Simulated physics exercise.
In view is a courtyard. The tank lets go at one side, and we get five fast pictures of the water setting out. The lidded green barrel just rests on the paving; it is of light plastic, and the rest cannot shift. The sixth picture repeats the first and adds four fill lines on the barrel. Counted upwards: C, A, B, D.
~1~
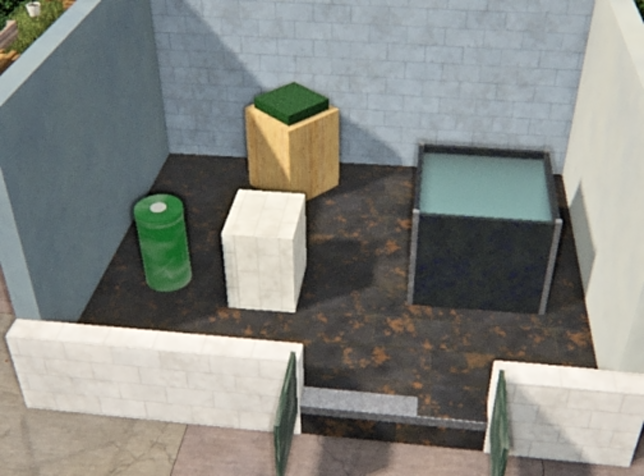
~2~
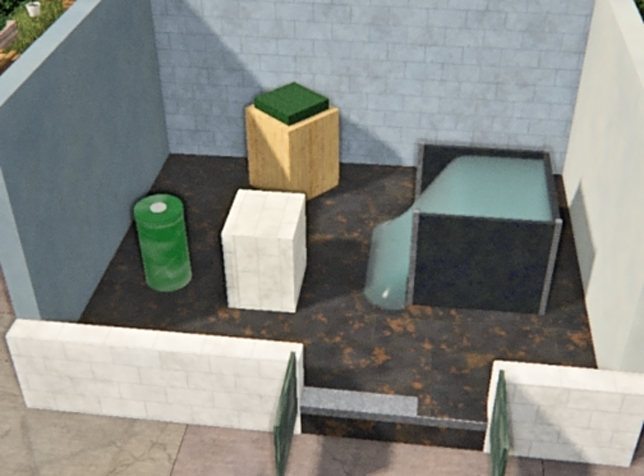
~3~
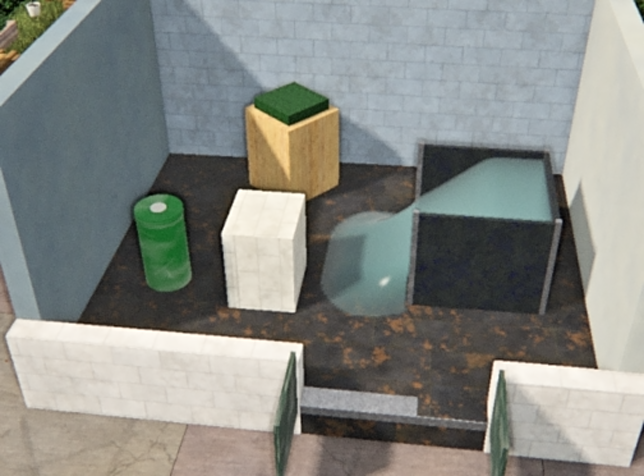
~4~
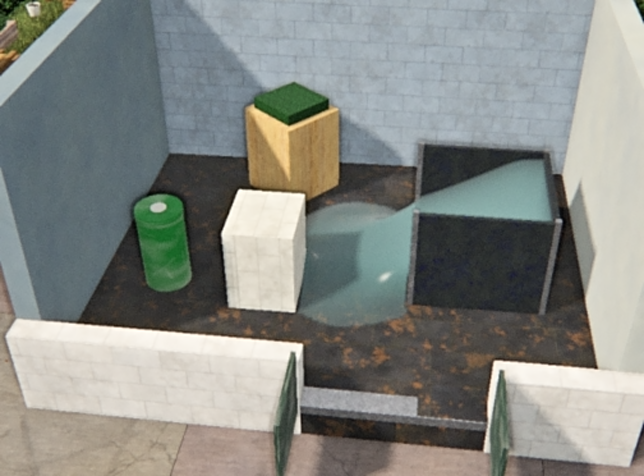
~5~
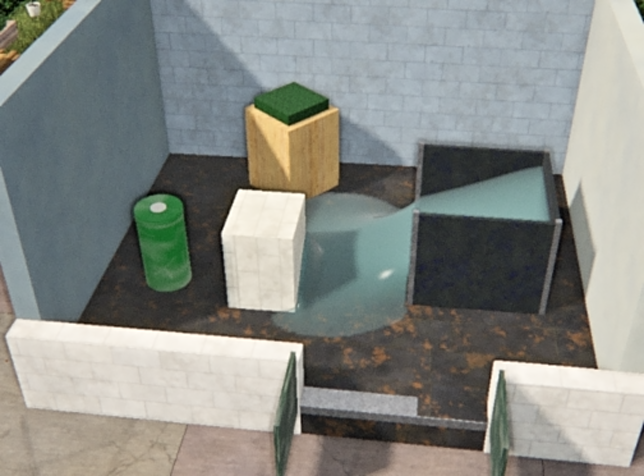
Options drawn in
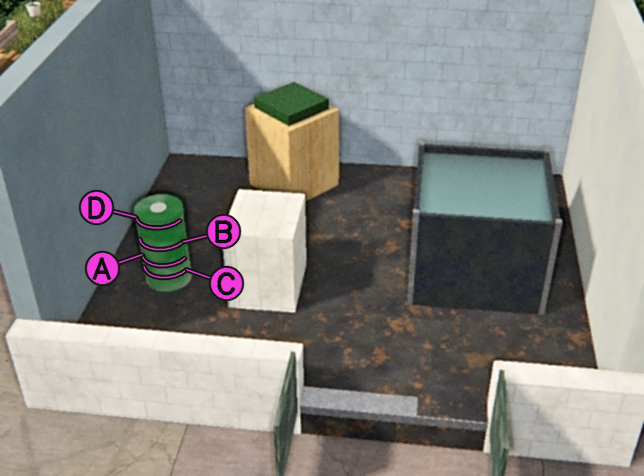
Pale blue-green water pours from the left side of a dark, open-topped tank on the right of a small walled courtyard, seen from above by a still camera. A green barrel stands at left, a white block near the middle, a wooden block with a green top behind, and an open gate in front. The water spreads leftward across the dark, rust-flecked ground, reaching the white block.
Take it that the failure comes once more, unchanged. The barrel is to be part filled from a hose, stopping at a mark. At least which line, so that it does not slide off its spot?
Take C.
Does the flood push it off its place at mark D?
No.
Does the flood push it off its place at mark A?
No, that is safe.
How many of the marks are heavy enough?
All four.
On the marked copy, A at (159, 265); B at (156, 249); C at (160, 277); D at (153, 227); from the bottom up C, A, B, D.
With A, it does not move.
With B, it does not move.
With C, it shifts by a finger or two and stays.
With D, it does not move.
